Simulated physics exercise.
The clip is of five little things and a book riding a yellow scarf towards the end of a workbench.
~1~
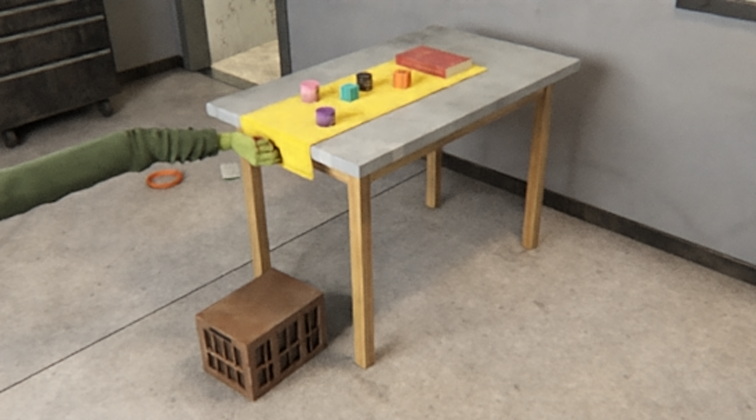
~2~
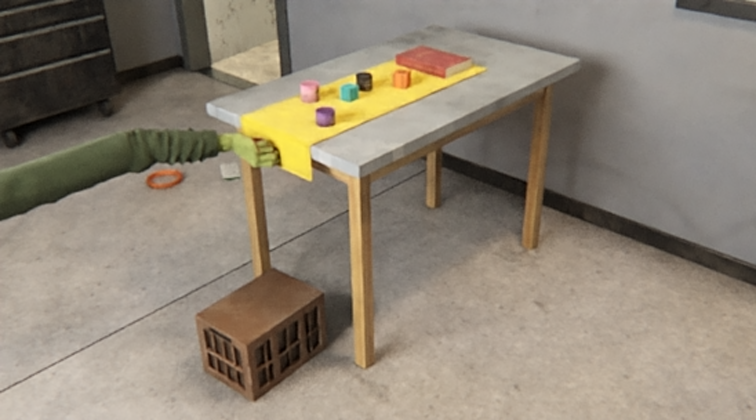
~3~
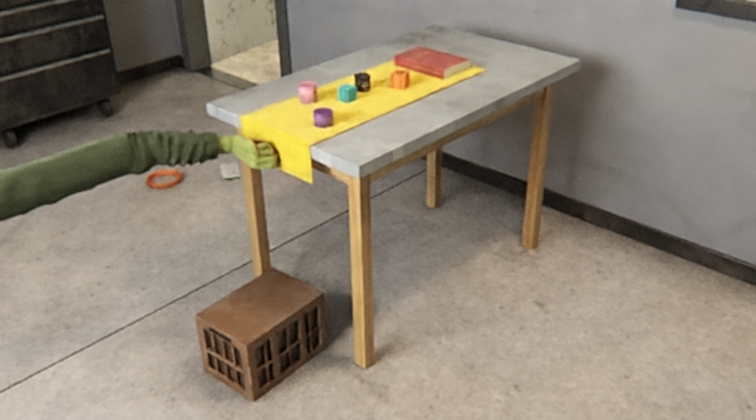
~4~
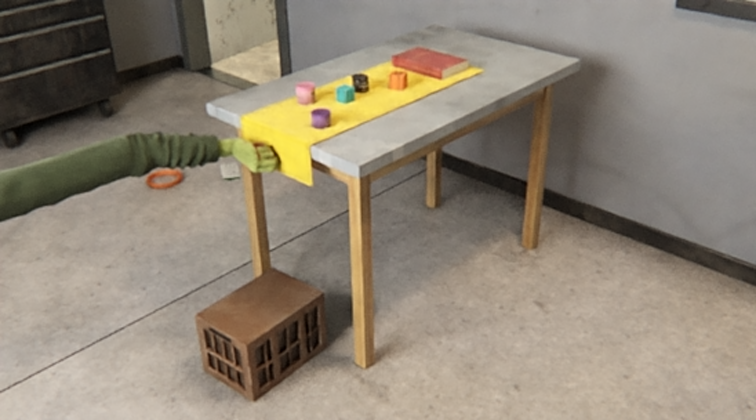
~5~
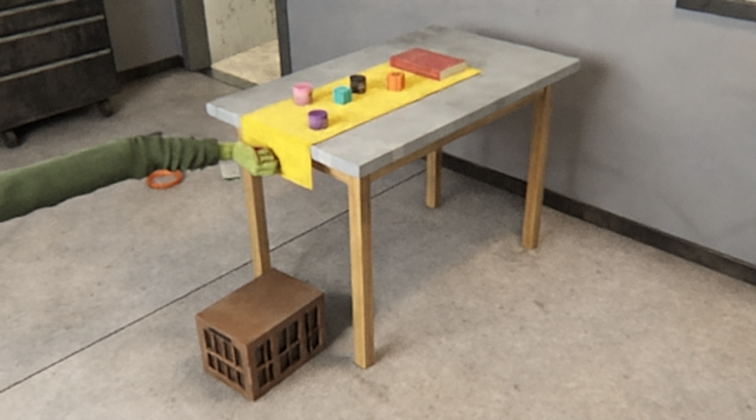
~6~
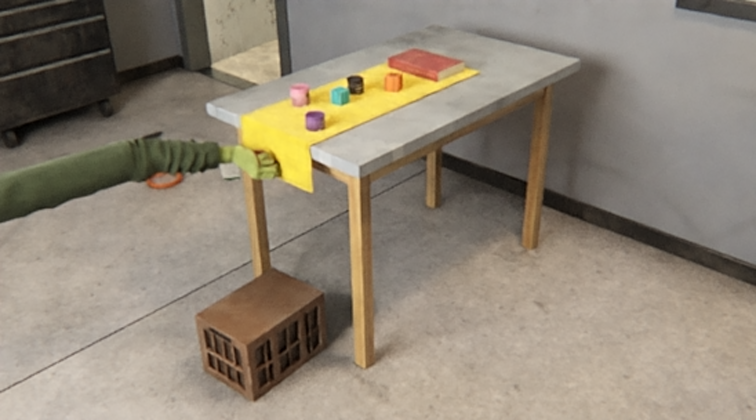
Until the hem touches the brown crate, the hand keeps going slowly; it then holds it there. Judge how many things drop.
I expect four of them not to stay on top.
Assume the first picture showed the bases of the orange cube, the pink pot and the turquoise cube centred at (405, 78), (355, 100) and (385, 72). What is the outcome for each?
The orange cube? It stays where it is. The pink pot tips off, and the turquoise cube stays where it is.
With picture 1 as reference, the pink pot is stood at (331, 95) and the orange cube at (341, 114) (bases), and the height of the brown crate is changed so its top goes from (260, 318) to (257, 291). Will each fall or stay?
The pink pot? Lost. The orange cube? Lost.
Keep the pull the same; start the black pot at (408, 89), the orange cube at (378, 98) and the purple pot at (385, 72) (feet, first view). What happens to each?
Looking at each one, the black pot remains in position, the orange cube drops away and the purple pot remains in position.
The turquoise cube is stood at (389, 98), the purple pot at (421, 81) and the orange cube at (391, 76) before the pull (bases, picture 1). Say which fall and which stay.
Short version: Turquoise cube drops, purple pot stays, orange cube stays.
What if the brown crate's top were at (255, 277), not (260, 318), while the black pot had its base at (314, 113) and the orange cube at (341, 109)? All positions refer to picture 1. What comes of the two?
Black pot is gone, orange cube is gone.
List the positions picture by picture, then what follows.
Hem (313, 179); purple pot (325, 110); pink pot (310, 83); turquoise cube (349, 86); black pot (364, 75); orange cube (402, 72); top of the crate (260, 318), in the first frame.
Hem (312, 181); purple pot (325, 110), in the second frame.
Hem (312, 183); pink pot (308, 84), in the third frame.
Hem (313, 186); turquoise cube (345, 87); top of the crate (260, 318), in the fourth frame.
Hem (312, 189); black pot (358, 77), in the fifth frame.
Hem (312, 193); purple pot (315, 114); pink pot (300, 87); turquoise cube (340, 89); black pot (355, 78); orange cube (393, 75), in the sixth frame.
A little later, hem near (281, 227); purple pot gone.
Next, hem near (283, 263); purple pot, pink pot and turquoise cube gone.
When it is over, hem on the crate; purple pot, pink pot, turquoise cube and black pot gone. The workbench loses four.
